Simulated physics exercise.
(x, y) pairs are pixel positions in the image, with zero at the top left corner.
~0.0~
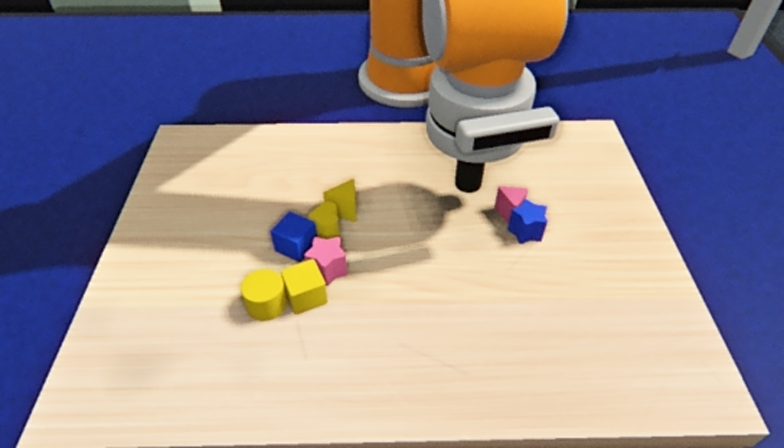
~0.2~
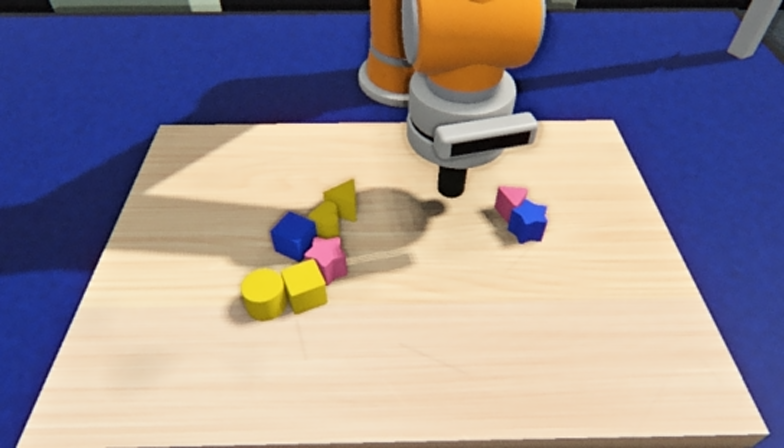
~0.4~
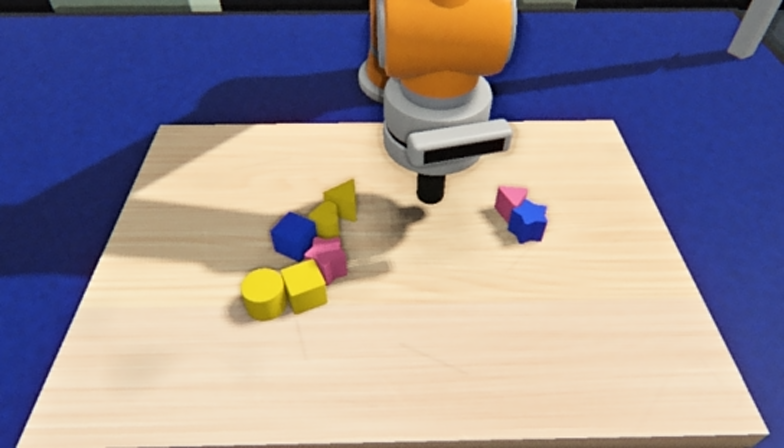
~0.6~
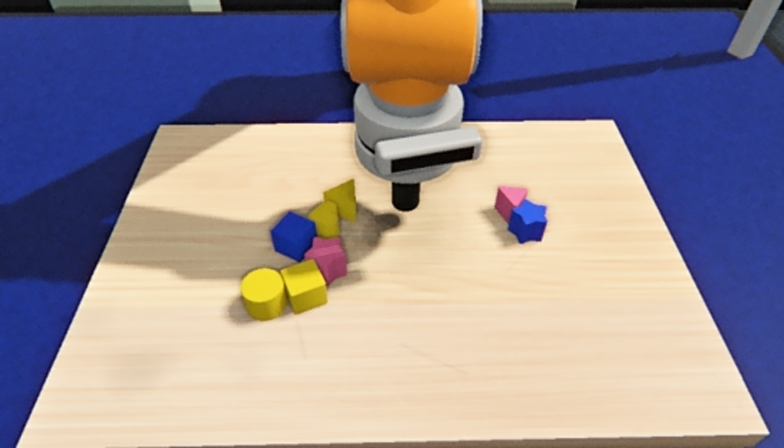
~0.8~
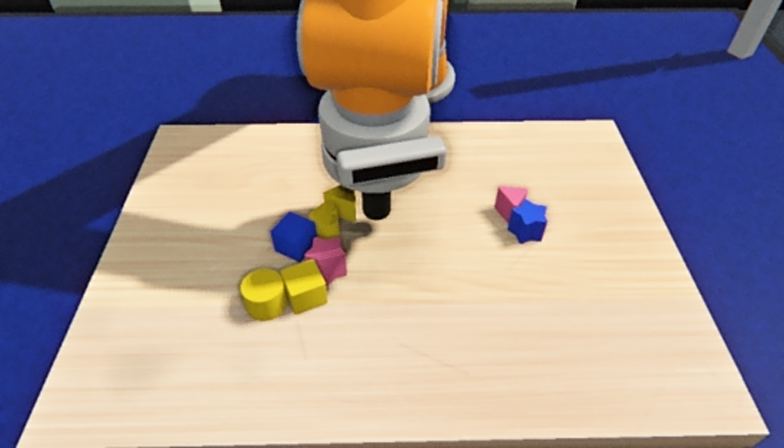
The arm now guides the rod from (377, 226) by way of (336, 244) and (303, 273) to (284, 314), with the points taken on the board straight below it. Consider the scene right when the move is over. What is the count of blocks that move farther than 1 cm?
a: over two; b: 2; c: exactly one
a: Over two.
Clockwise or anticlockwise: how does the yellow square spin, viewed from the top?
From above, the yellow square will be seen to turn clockwise.
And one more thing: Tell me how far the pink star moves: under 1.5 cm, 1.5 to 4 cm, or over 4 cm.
The answer will be the middling band, 1.5 to 4 cm.
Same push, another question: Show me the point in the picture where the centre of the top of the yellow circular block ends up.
That would be at about pixel (240, 303).
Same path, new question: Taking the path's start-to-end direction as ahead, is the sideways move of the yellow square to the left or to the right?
The shift is to the left of that direction.
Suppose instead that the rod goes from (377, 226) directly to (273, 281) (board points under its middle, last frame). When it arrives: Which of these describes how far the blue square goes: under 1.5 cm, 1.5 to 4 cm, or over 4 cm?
By the end of the path, it will have gone between 1.5 and 4 cm.
The first path, step by step. One third of the way, rod at (334, 230); yellow heart block at (312, 214), turned 40° clockwise.
Two thirds of the way, rod at (300, 260); yellow square at (304, 297), turned 50° clockwise; yellow heart block at (308, 214), turned 65° clockwise; pink star at (324, 267), turned 55° anticlockwise.
At the end, rod at (280, 300); yellow circular block at (240, 303); yellow square at (308, 308), turned 50° clockwise; yellow heart block at (308, 214), turned 65° clockwise; pink star at (324, 272), turned 85° anticlockwise.
